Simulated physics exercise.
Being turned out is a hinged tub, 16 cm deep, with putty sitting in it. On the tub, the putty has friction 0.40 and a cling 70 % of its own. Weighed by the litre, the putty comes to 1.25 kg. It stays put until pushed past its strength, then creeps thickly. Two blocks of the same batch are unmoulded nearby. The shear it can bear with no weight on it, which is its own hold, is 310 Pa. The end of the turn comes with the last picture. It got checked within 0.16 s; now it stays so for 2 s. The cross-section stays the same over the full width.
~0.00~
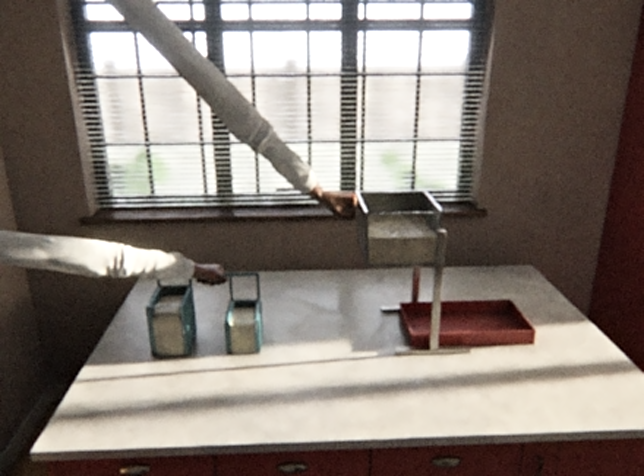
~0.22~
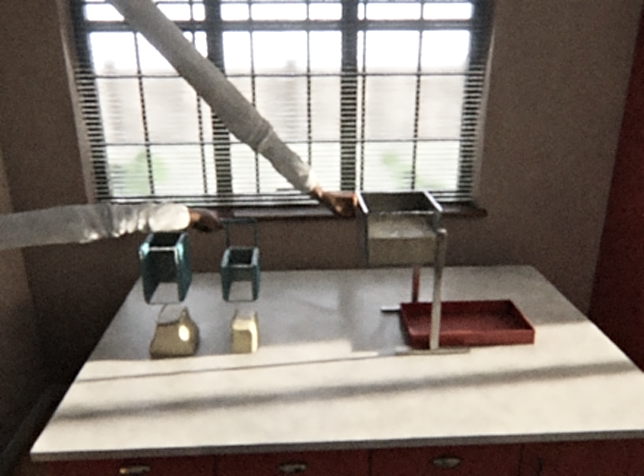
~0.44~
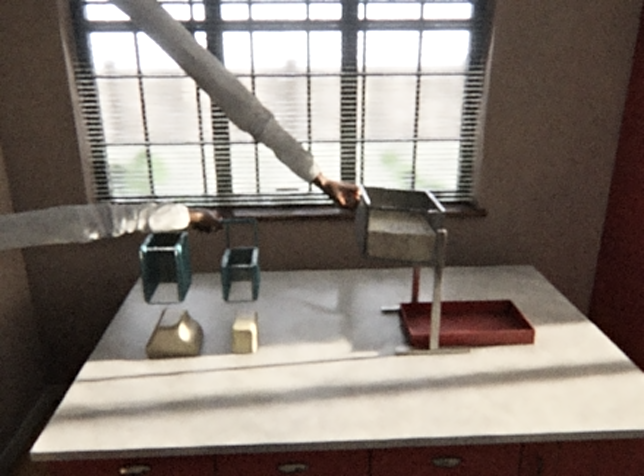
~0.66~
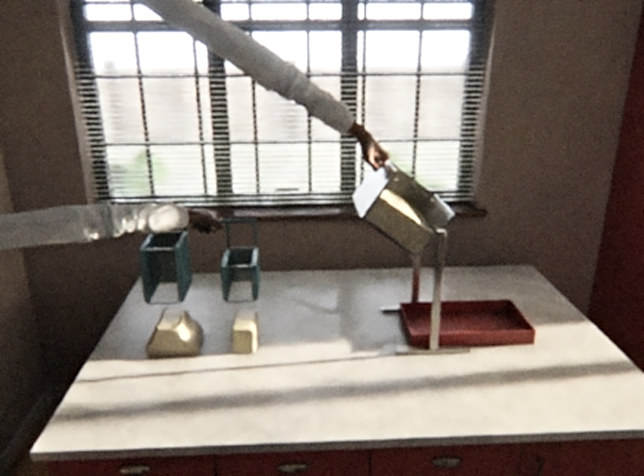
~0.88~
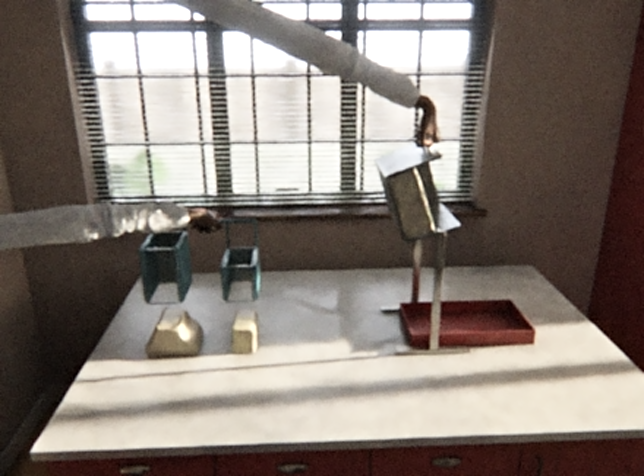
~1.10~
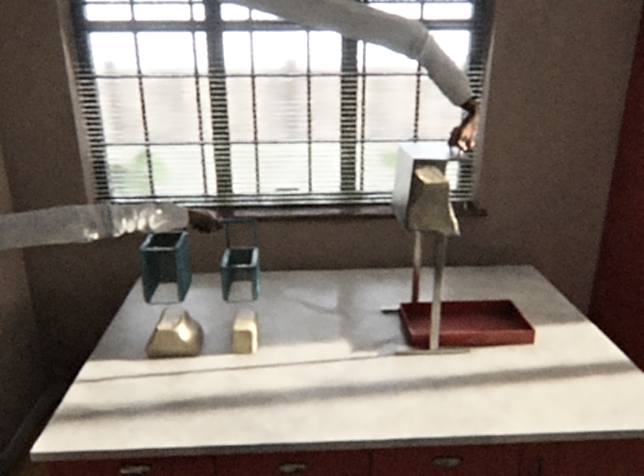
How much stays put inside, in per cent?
47 %.
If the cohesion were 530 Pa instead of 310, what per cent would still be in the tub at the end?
In that case close to 65 in a hundred.
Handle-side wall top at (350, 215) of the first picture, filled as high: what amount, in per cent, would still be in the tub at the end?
In that case close to 40 %.
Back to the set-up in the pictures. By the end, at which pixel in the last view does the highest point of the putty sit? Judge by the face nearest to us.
Around (427, 211).
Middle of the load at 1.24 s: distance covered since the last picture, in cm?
I'd put the distance at about 6 centimetres.
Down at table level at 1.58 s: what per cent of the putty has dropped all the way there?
About 50 per cent.
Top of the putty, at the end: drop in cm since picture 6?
9 cm or so.
After 1.24 s, the tub is at 94 degrees and holds 80 %.
After 1.41 s, the tub is at 94 degrees and holds 49 %.
After 1.58 s, the tub is at 94 degrees and holds 47 %.
After 1.75 s, the tub is at 94 degrees and holds 47 %.
After 3.10 s, at the end, the tub is at 94 degrees and holds 47 %.
